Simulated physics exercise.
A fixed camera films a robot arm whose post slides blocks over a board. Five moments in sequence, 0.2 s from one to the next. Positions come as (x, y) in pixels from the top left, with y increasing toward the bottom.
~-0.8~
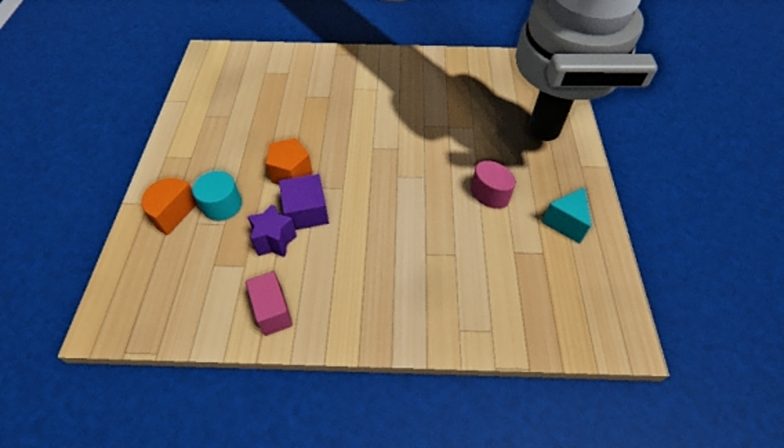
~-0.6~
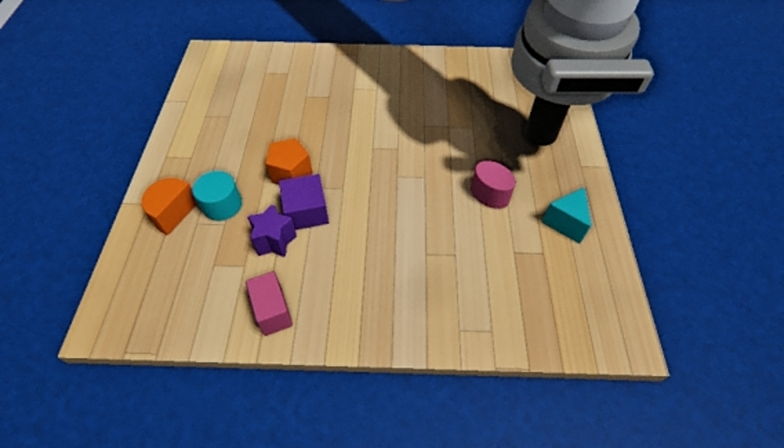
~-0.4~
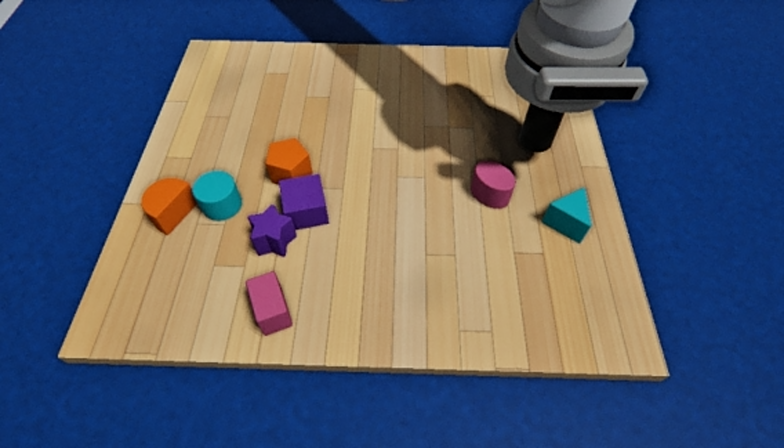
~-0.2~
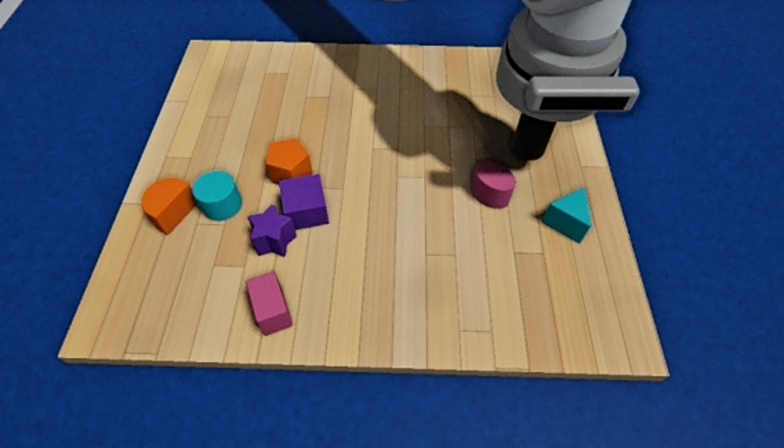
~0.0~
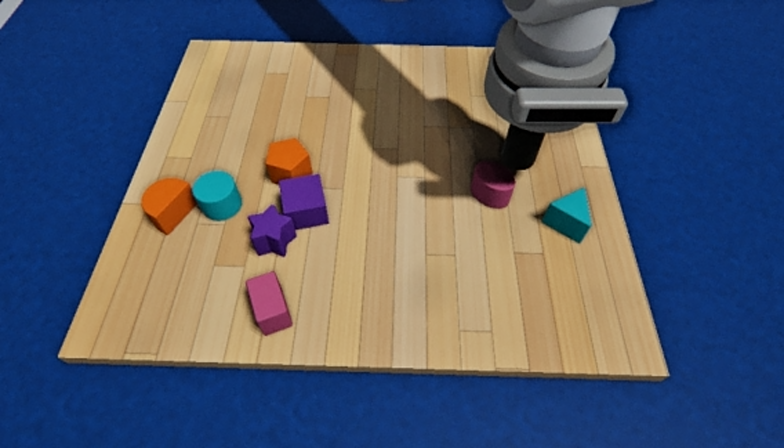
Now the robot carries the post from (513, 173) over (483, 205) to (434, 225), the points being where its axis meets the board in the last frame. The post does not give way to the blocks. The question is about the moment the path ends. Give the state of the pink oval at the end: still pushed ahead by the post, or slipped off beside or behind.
By the time the path ends, the pink oval is still sitting right in front of the post.
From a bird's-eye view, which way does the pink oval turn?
From above, it looks like the pink oval goes counterclockwise.
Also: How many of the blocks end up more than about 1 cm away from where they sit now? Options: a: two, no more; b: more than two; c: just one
My pick is c.
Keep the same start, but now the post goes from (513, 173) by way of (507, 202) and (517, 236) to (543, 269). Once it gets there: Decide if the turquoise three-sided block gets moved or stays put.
That block will keep its spot.
On the path given first. One third of the way, post at (499, 181); pink oval at (477, 193).
Two thirds of the way, post at (469, 198); pink oval at (446, 211).
At the end, post at (436, 211); pink oval at (416, 229), turned 20° anticlockwise; turquoise three-sided block unmoved.
